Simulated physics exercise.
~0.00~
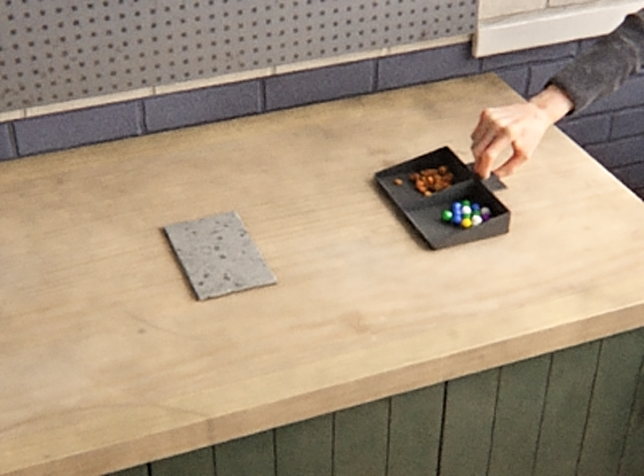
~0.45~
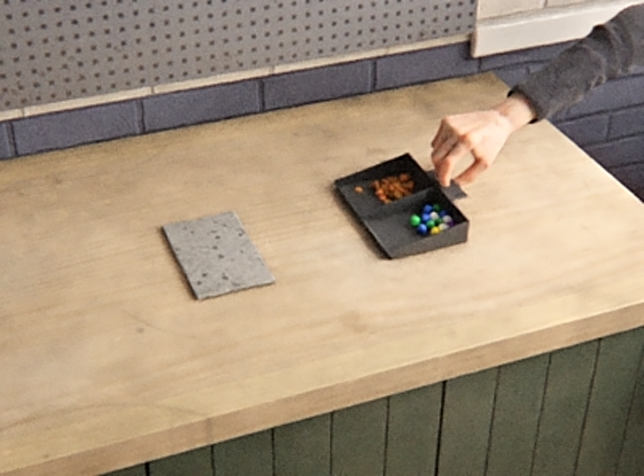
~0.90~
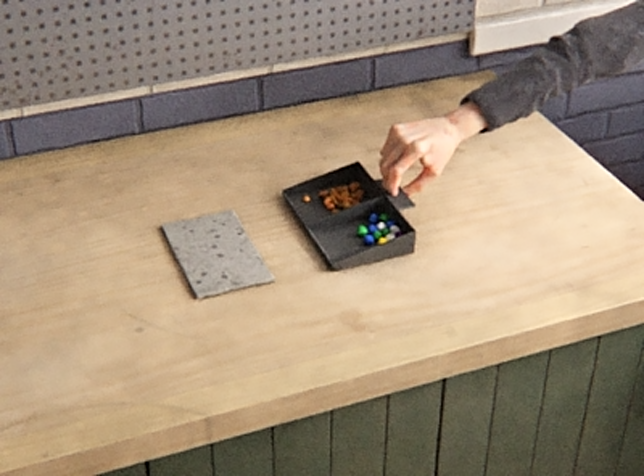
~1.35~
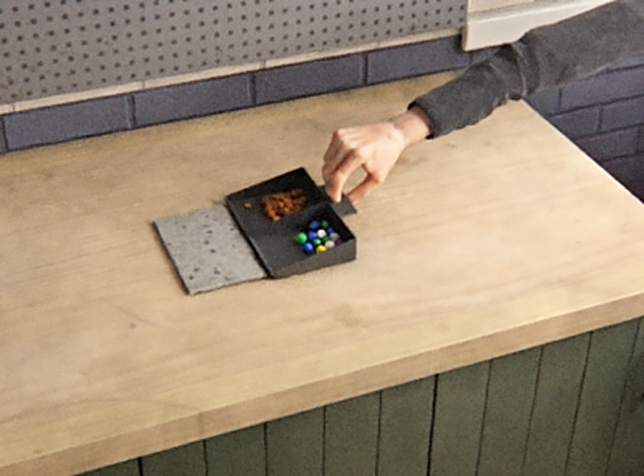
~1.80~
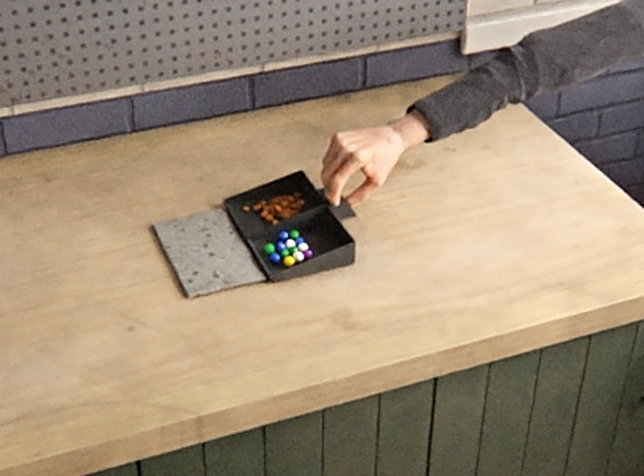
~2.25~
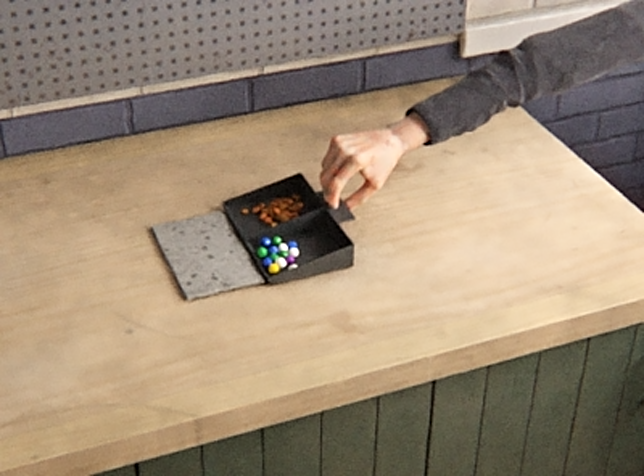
The clip opens on a wooden counter where a hand in a dark grey sleeve holds the back of a black divided tray, with a speckled grey slab lying flat to its left. One compartment holds small reddish-brown pieces, and the nearer one holds shiny, multicoloured marbles. The hand pushes the tray steadily leftward across the wood until it meets the slab and stops. The marbles then roll on toward the low front rim, while the brown pieces barely shift. At the end, the tray rests against the slab, still held, with both portions inside.
